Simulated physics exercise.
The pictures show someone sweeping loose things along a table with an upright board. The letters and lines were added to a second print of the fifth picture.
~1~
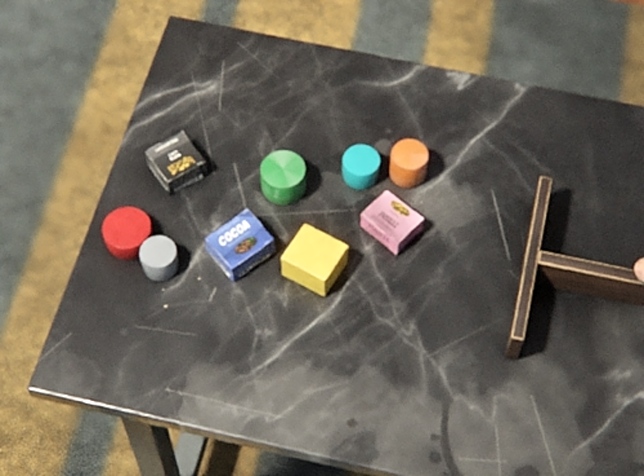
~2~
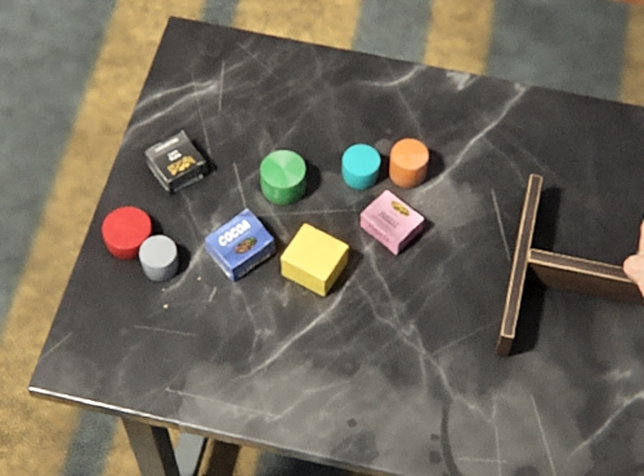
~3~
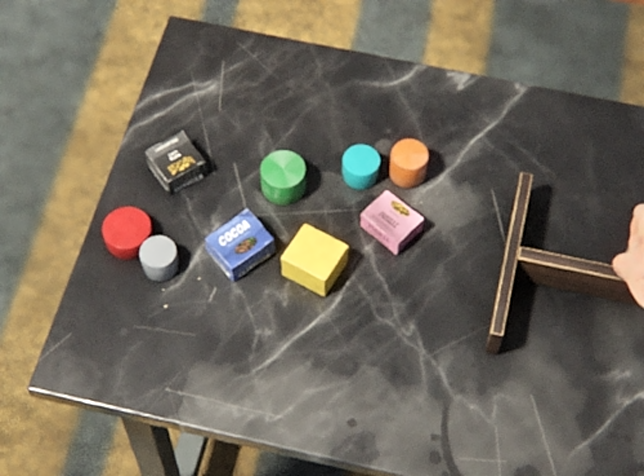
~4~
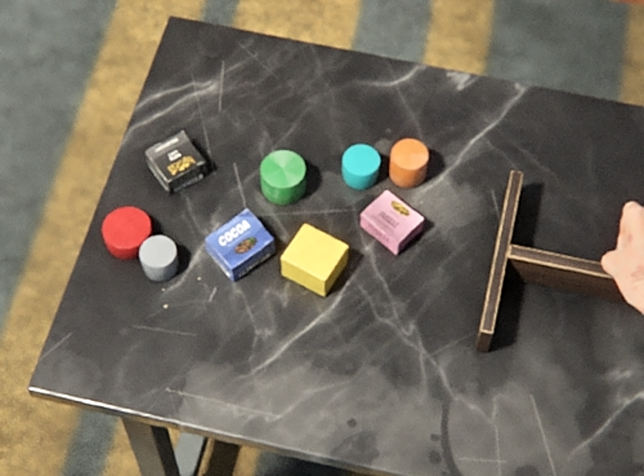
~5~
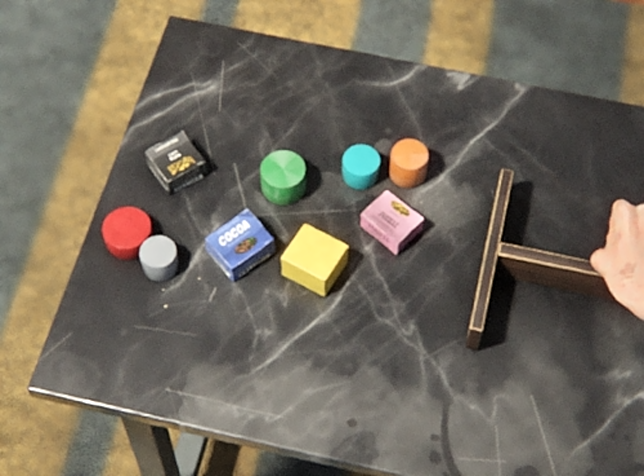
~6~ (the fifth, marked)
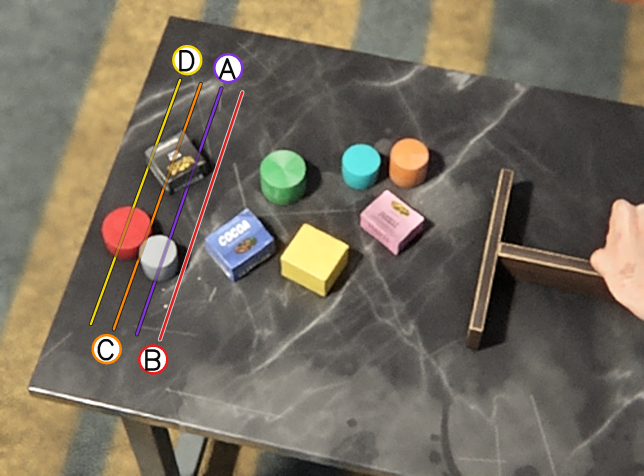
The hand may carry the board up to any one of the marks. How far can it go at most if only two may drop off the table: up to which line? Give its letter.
The farthest such stop is A.
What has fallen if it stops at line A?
The red pot.
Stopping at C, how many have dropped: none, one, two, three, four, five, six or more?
By then, three.
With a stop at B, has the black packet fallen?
No.
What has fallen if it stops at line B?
The red pot goes over.
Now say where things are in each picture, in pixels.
Blue packet (240, 246); orange tin (409, 164); board (533, 255), in the first frame.
Board (523, 253); pink packet (391, 223), in the second frame.
Board (512, 251); red pot (128, 234), in the third frame.
Board (502, 249); black packet (177, 163), in the fourth frame.
Board (493, 247); blue packet (240, 246); orange tin (409, 164); green tin (284, 178), in the fifth frame.
On the copy, A at (182, 204); B at (203, 209); C at (160, 200); D at (138, 195).
On A. First, board (379, 223); orange tin (373, 155); turquoise pot (339, 167).
Then, board (267, 200); grey pot (139, 268); blue packet (181, 236).
Finally, board (183, 183); red pot over the edge; blue packet (98, 219); one fallen.
By contrast, B is within the limit but short; C drops three; D drops three.
